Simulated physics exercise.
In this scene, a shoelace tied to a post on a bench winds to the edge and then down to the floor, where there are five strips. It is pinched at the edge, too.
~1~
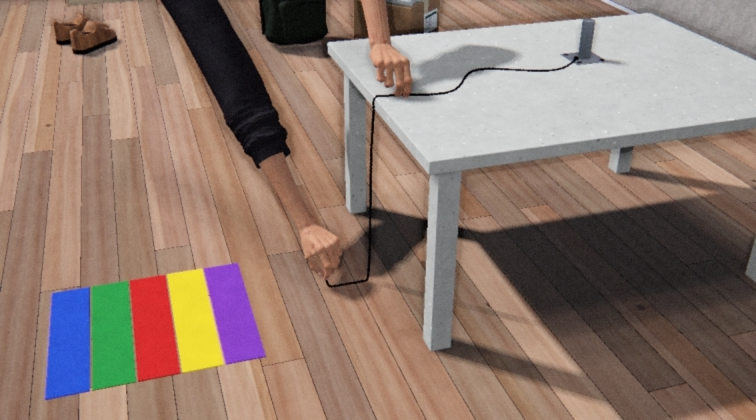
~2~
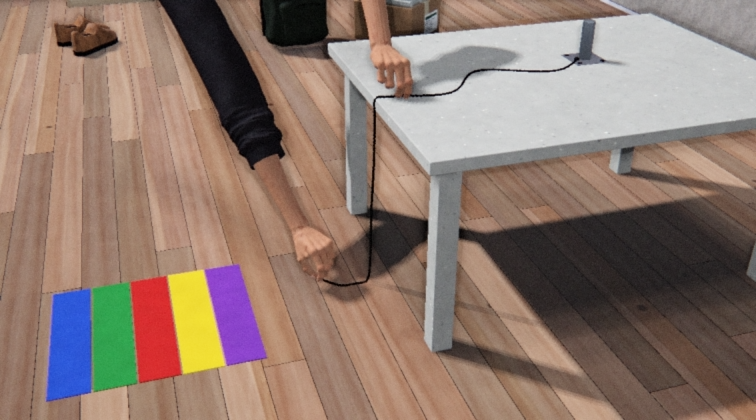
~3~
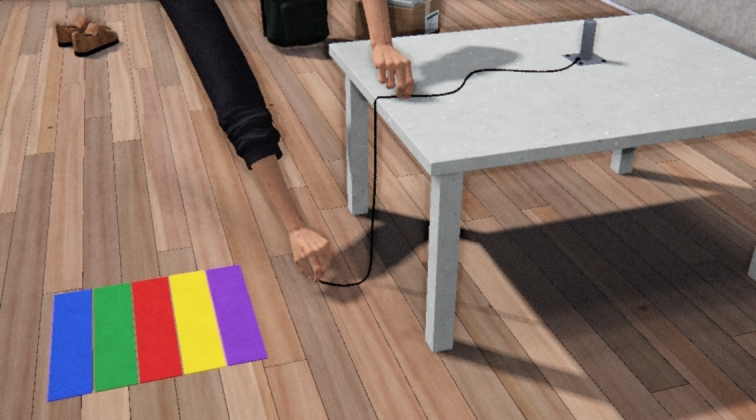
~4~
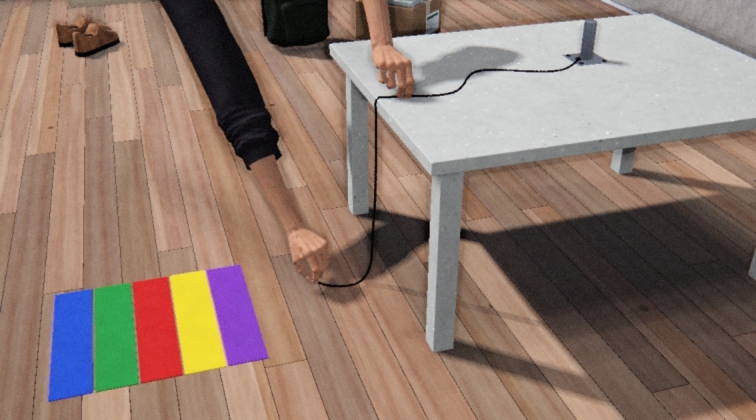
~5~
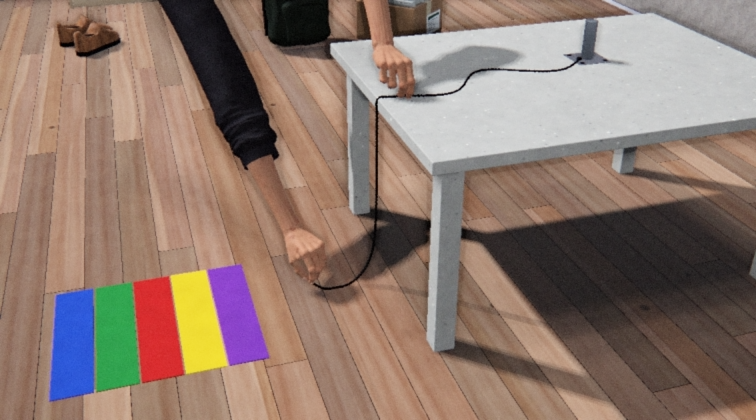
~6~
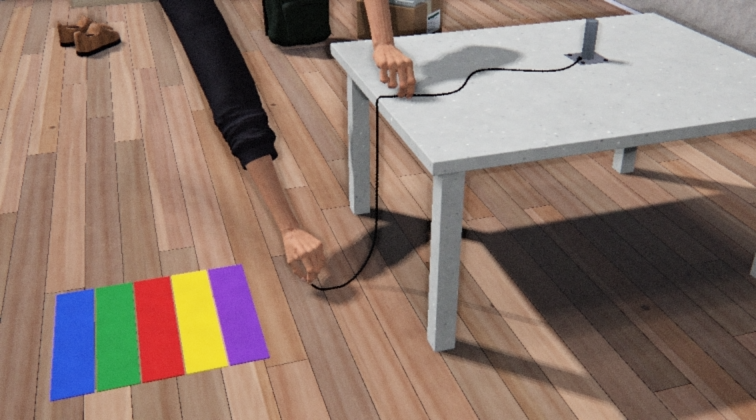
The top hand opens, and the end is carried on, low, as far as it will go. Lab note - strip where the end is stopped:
Red strip.
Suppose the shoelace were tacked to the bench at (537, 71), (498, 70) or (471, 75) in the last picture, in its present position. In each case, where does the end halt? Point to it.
Taking the tries in turn: (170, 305), (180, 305) and (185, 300).
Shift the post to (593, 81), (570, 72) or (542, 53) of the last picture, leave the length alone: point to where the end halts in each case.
Try by try: (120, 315), (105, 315) and (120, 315).
Soon after, end near (226, 294); over purple.
After that, end near (184, 302); over yellow.
At the stop, end near (159, 306); over red. It halts on the red strip.
